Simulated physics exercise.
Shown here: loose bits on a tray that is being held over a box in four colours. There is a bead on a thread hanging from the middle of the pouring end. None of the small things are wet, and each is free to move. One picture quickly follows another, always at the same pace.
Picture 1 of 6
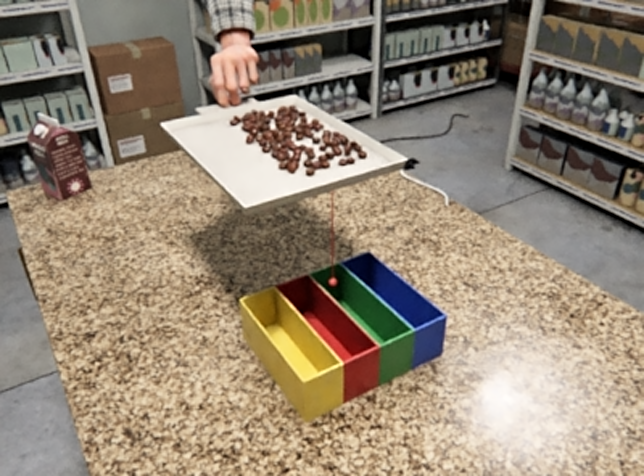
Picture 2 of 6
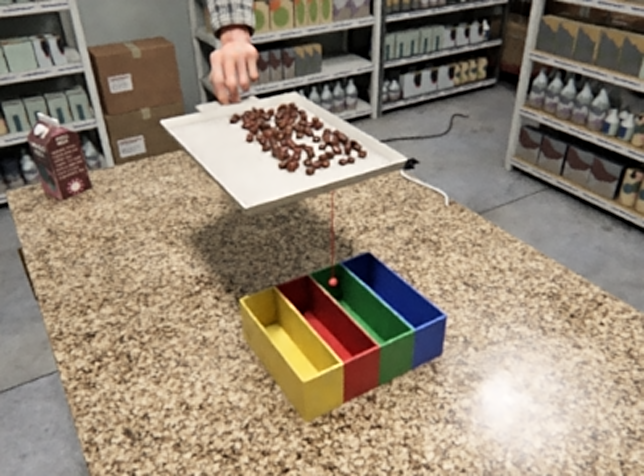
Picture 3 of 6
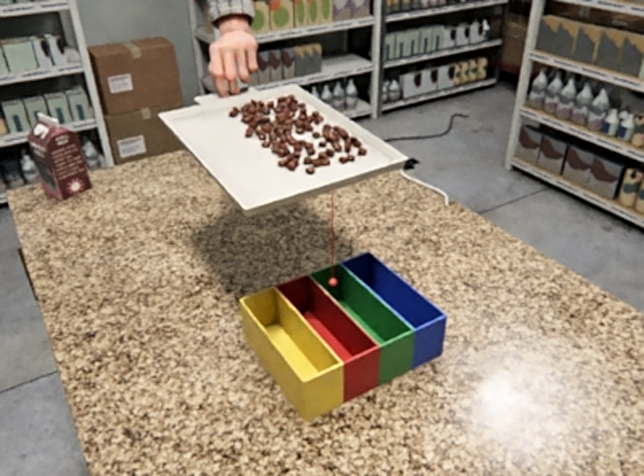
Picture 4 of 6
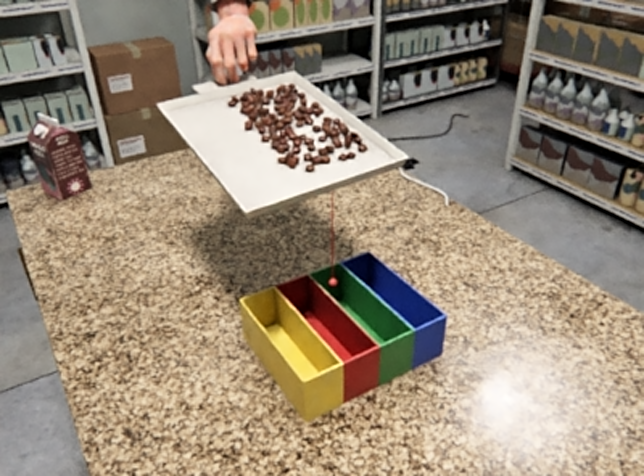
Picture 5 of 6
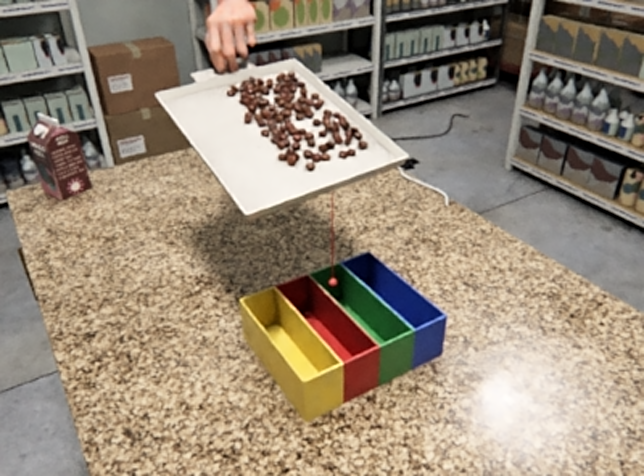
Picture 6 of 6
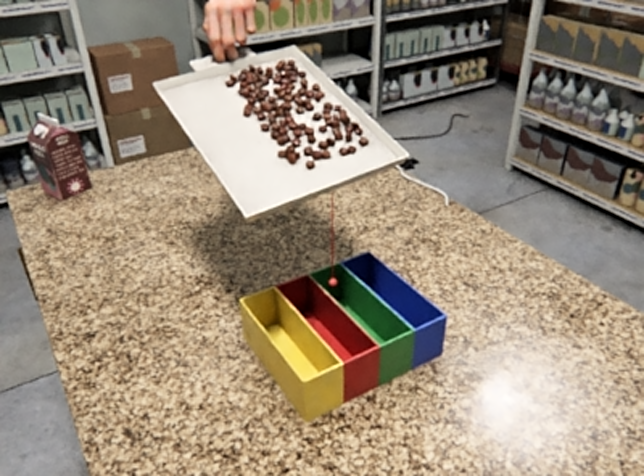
A hand tilted a pale tray of chocolate drops above a box with yellow, red, green and blue sections, gradually raising its back edge and dipping its left front corner, while the drops barely shifted.
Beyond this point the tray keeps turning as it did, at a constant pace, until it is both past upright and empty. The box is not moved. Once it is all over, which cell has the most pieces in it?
The yellow cell.
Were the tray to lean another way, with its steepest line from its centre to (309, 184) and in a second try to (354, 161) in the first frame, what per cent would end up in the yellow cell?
The first gives 20 %, the second 0 %.
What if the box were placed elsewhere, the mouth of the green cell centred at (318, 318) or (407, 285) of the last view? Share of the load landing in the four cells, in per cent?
Try 1: Some 90 %; try 2: Some 30 %.
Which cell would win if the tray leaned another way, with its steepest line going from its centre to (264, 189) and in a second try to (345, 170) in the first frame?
The yellow cell; the blue one.
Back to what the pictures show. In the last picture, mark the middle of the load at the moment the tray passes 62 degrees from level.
Look around (297, 205) in the last picture.
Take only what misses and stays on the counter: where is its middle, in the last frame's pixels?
Close to pixel (245, 430) in the last view.
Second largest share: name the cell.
Runner-up - that red cell.
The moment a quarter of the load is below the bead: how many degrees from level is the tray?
That happens at around 70°.
Shortly afterwards, tray tipped steeply; near two thirds on the tray; only a few in the yellow cell; near a third falling or outside the box.
Next, tray tipped past a quarter turn; a little on the tray; near a quarter in the yellow cell; near a quarter in the red cell; a little in the green cell; only a few in the blue cell; near a third falling or outside the box.
Some moments later, tray tipped past a quarter turn; near a third in the yellow cell; near a quarter in the red cell; a little in the green cell; only a few in the blue cell; near a quarter falling or outside the box.
In the end, tray tipped past a quarter turn; near a third in the yellow cell; near a quarter in the red cell; a little in the green cell; only a few in the blue cell; near a quarter outside the box.
